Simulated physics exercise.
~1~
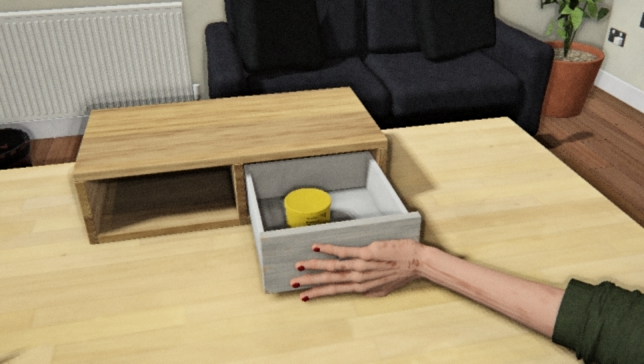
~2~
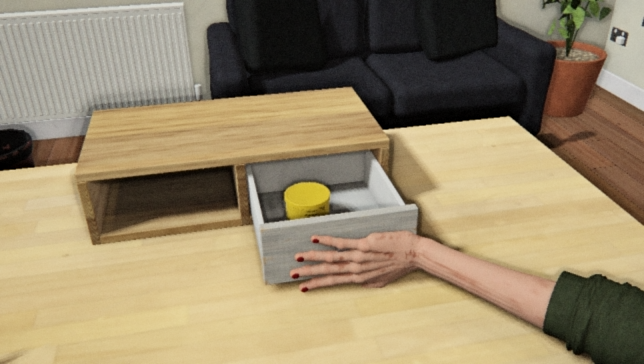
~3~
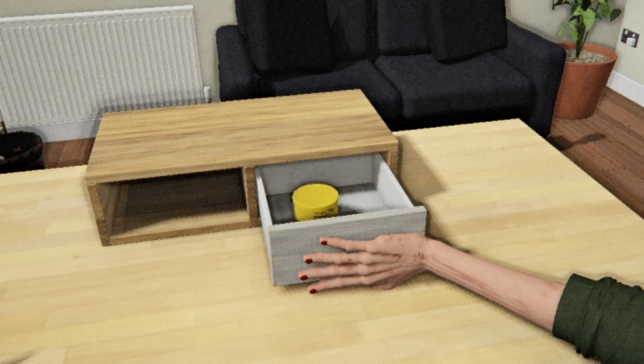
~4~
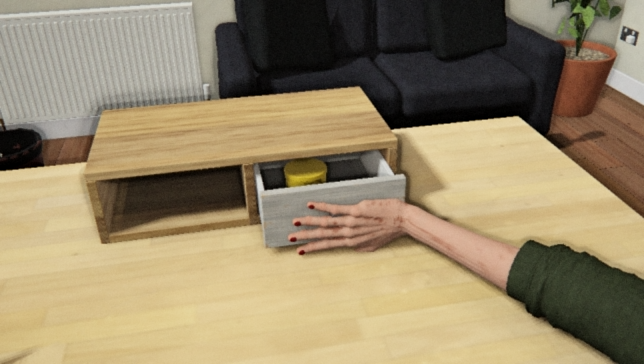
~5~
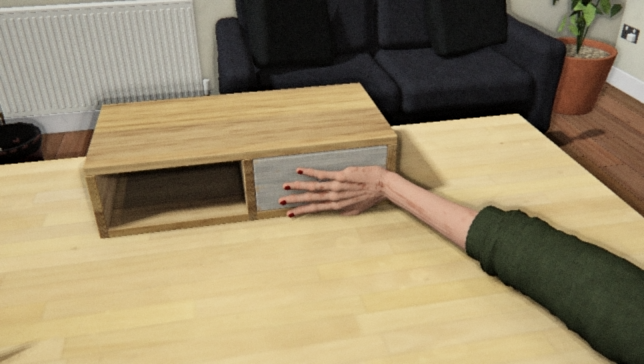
On a wooden table, a hand pushes a drawer holding a yellow tin fully shut.
